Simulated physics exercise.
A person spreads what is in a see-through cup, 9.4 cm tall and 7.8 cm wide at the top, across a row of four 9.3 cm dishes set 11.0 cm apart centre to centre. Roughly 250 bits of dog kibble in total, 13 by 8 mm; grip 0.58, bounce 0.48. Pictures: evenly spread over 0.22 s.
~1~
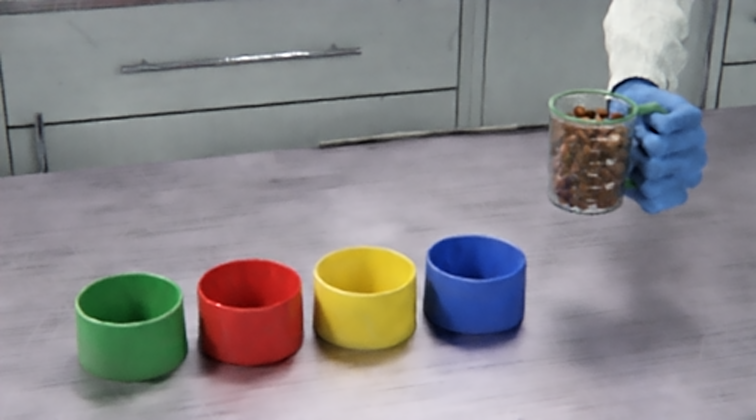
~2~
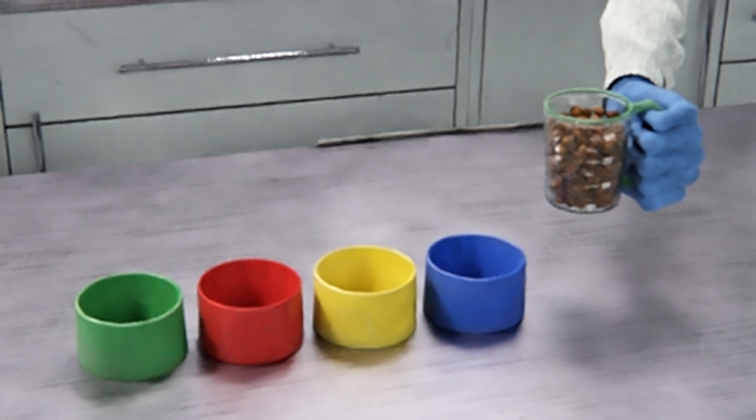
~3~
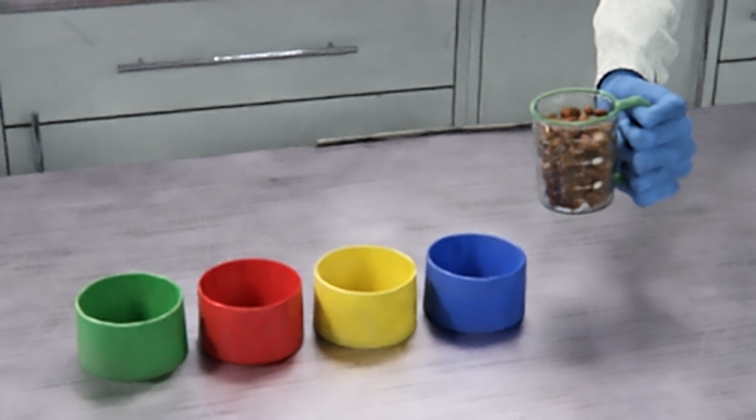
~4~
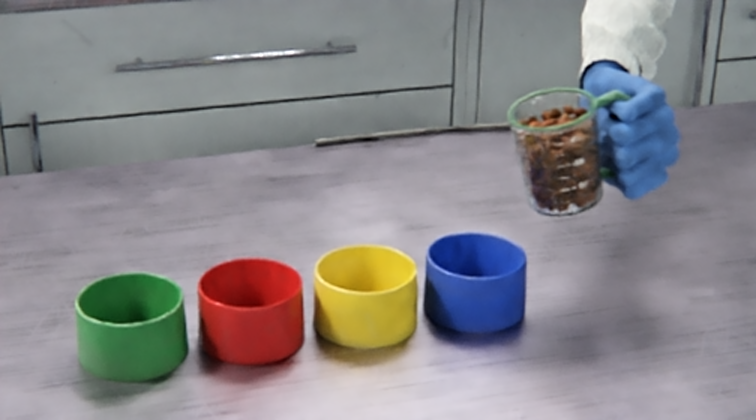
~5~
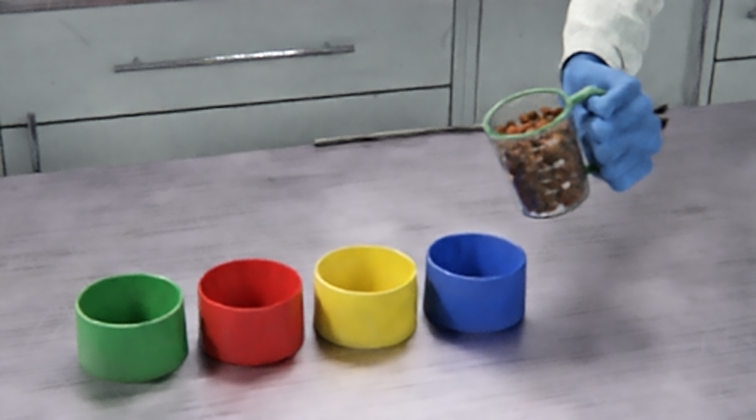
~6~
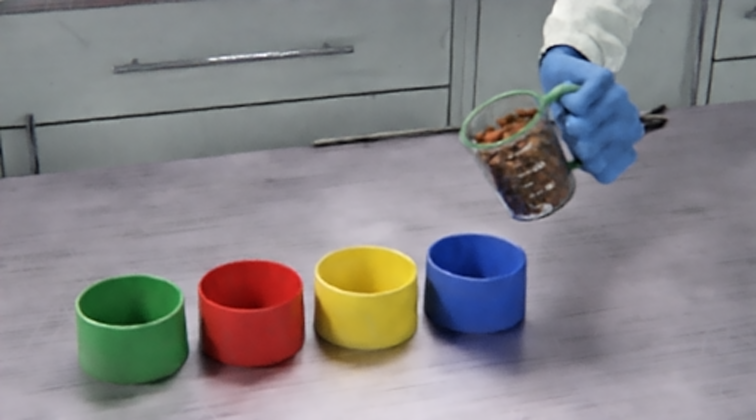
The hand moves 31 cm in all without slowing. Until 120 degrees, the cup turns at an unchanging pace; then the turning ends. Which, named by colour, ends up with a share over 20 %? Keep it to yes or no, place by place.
Place by place: Red yes, blue no, green yes, yellow no, counter yes.
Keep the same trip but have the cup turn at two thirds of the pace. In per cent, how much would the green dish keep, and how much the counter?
The green dish would get 20 and the counter 30.
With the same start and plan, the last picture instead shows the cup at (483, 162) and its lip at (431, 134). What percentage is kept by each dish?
Then red 50, blue 0, green 10, and yellow 0.
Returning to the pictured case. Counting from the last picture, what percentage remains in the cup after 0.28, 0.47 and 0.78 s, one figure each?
Going in order, it reads 100, then 90, and finally 0 per cent.
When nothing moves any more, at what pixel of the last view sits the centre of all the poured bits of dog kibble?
Somewhere near (192, 335) in the last picture.
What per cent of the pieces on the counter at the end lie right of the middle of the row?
Share: About 0 in a hundred.
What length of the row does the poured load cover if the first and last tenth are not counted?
I'd put it at close to 13 cm.
Then, 0.28 s after the last picture, tilt 78 degrees; cup holds 100 %.
Then, 0.47 s after the last picture, tilt 112 degrees; cup holds 90 %, red 10 %.
Then, 0.78 s after the last picture, tilt 120 degrees; cup holds 0 %, red 35 %, green 25 %.
In the end, red 30 %, blue 0 %, green 30 %, yellow 0 %, counter 40 %.
